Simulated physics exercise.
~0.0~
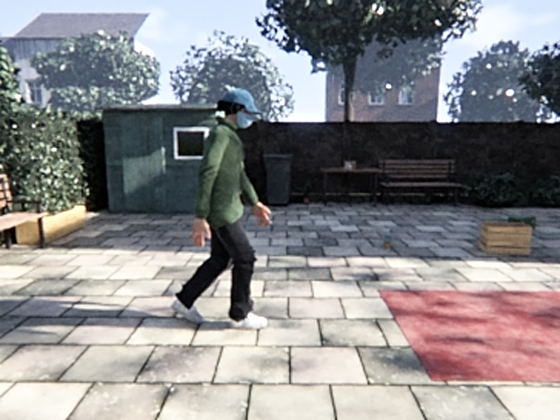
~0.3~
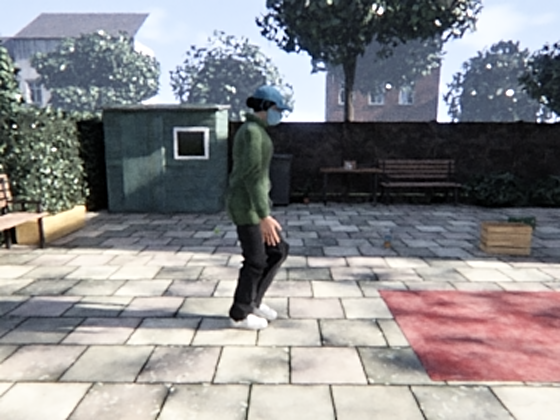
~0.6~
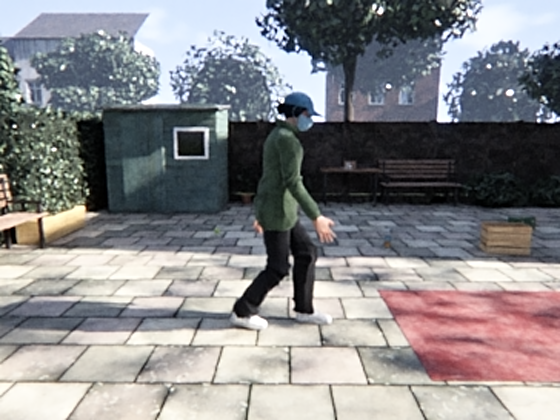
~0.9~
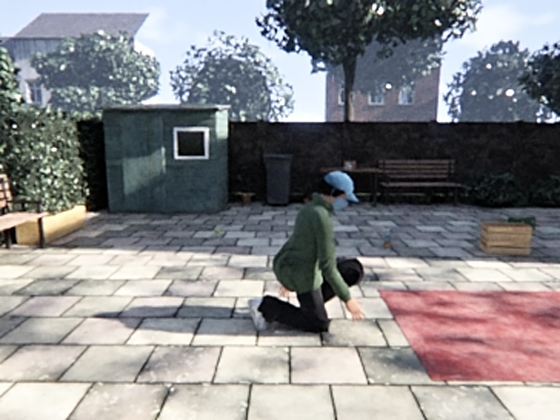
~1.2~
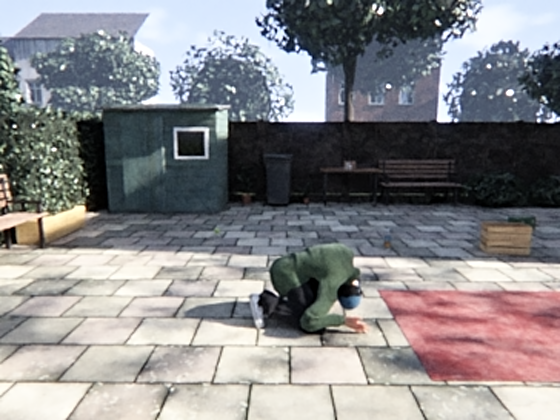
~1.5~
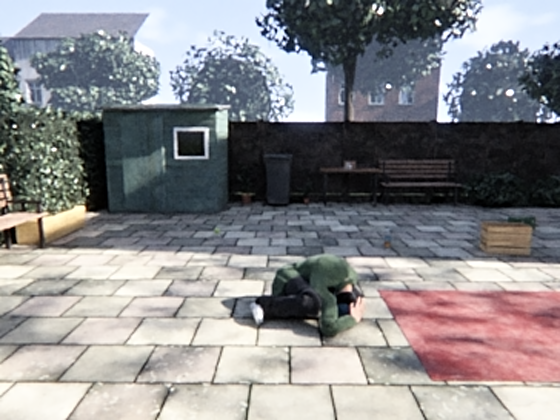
To begin with, a visitor in a blue cap, face mask, green top and dark trousers walks rightward across a sunlit paved yard, with a green shed and benches behind and a red mat ahead. The visitor takes further steps toward the mat, arms hanging low and then reaching slightly forward. Suddenly the legs give way and the visitor drops to the knees, one hand lowering toward the paving. The torso folds forward and the head sinks to the ground. The visitor ends crumpled on the slabs, with head, chest and hips all short of the mat's near edge.
